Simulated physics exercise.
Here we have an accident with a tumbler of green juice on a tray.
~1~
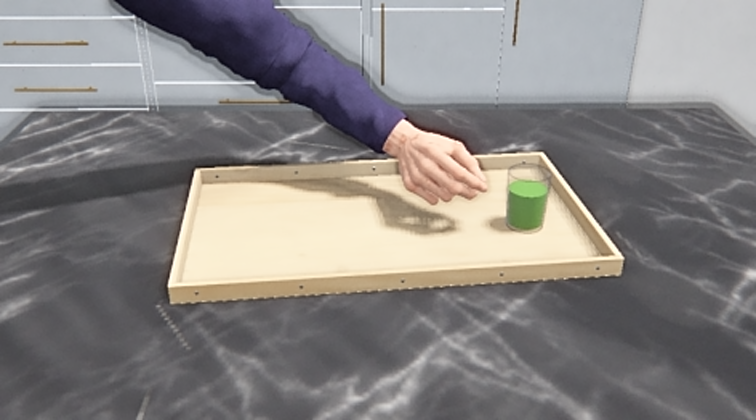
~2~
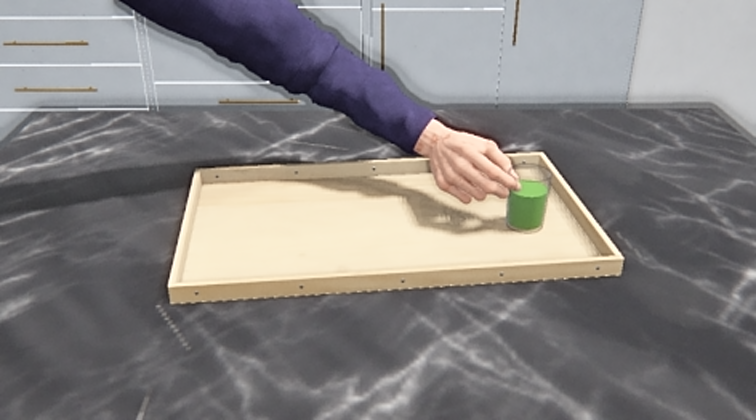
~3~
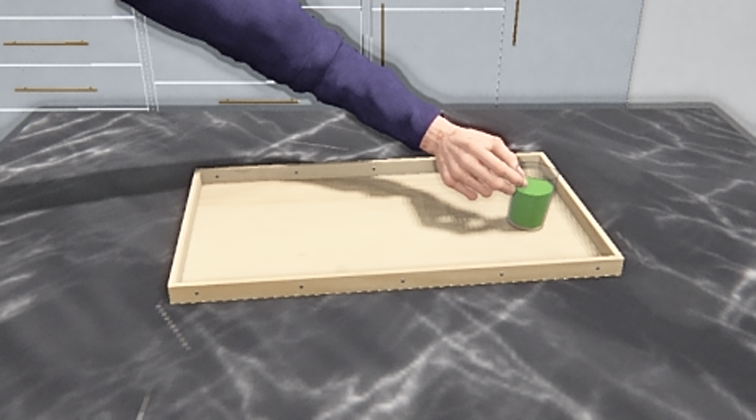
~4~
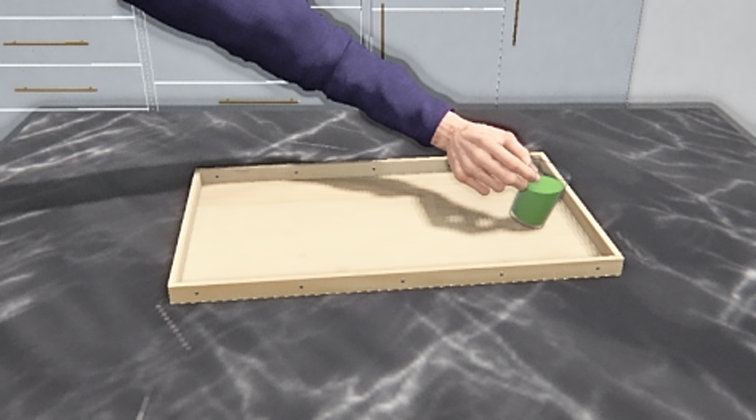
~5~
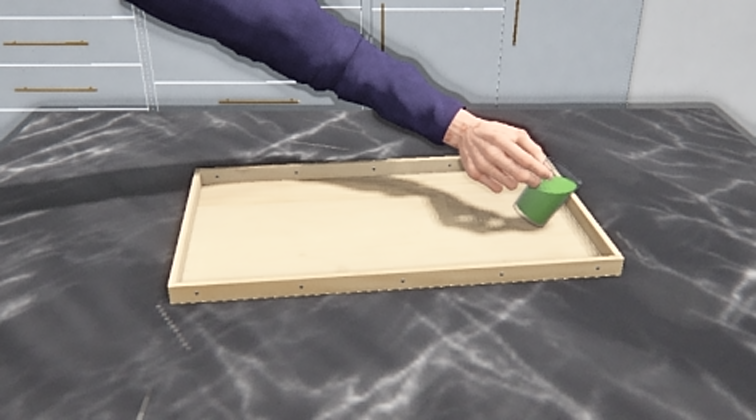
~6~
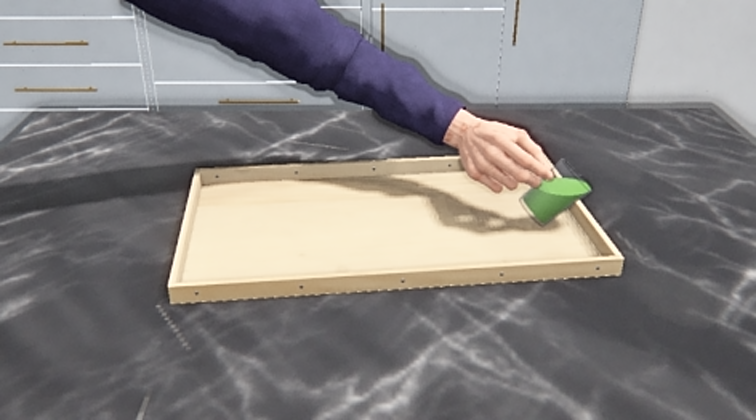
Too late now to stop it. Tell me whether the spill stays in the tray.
It does not stay in the tray.
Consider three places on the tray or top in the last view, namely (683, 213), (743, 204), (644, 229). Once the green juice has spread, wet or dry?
The opening spot comes out in the spill, the second in the spill, the closing one in the spill.
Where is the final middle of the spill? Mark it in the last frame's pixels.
The centre comes to rest around (749, 220).
A moment on, the tumbler lies across the rim; the puddle covers about as much as a plate; it spreads outside the tray.
Further on, the puddle covers about as much as a tray; it spreads outside the tray.
When it is over, the puddle covers about as much as a tray; it spreads outside the tray.
